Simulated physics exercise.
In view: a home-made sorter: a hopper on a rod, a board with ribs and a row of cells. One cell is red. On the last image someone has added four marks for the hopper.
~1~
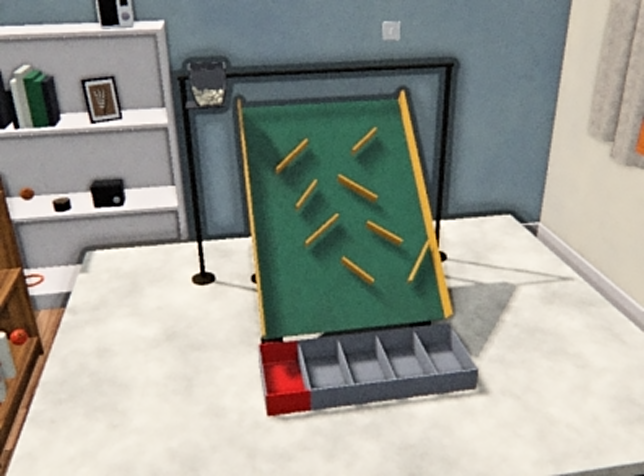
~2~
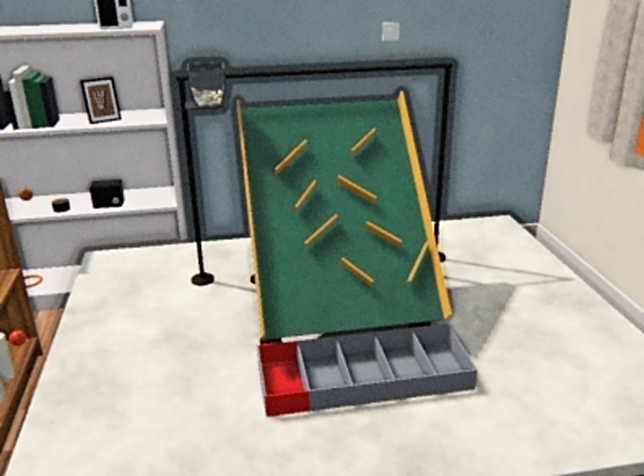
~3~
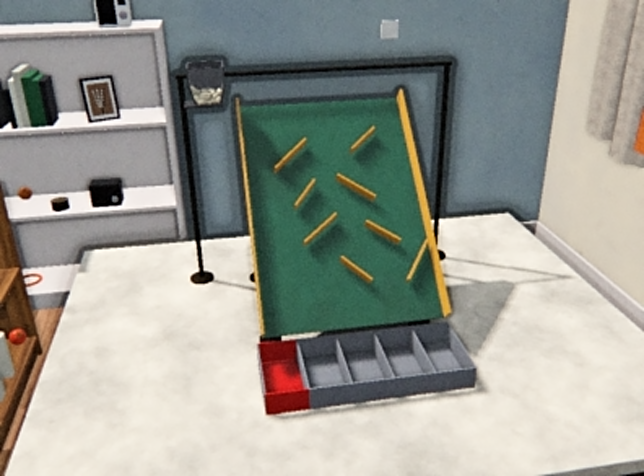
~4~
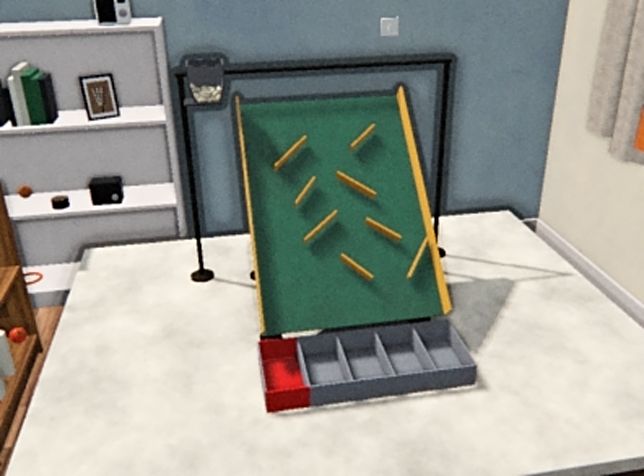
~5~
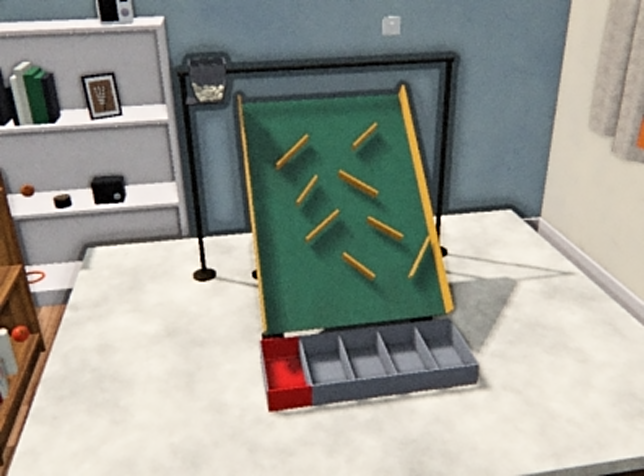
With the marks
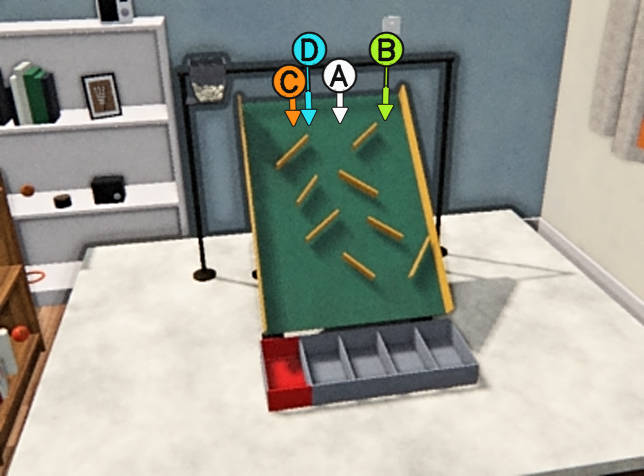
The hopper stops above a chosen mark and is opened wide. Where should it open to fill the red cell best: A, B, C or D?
Use mark C.
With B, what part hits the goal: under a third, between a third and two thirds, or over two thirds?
It is under a third.
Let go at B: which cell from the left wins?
It is the fourth one.
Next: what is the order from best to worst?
Best to worst: C, D, A, B.
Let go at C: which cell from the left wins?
The first from the left.
On the marked copy, mark A meets the board at (340, 117); mark B meets the board at (385, 114); mark C meets the board at (293, 120); mark D meets the board at (308, 119).
If A is chosen, about a third in the red cell, about half in other cells, a small part held on the board.
If B is chosen, a stray few in the red cell, nearly all in other cells, a stray few held on the board.
If C is chosen, nearly all in the red cell, a small part in other cells.
If D is chosen, about half in the red cell, about a third in other cells, a small part held on the board.
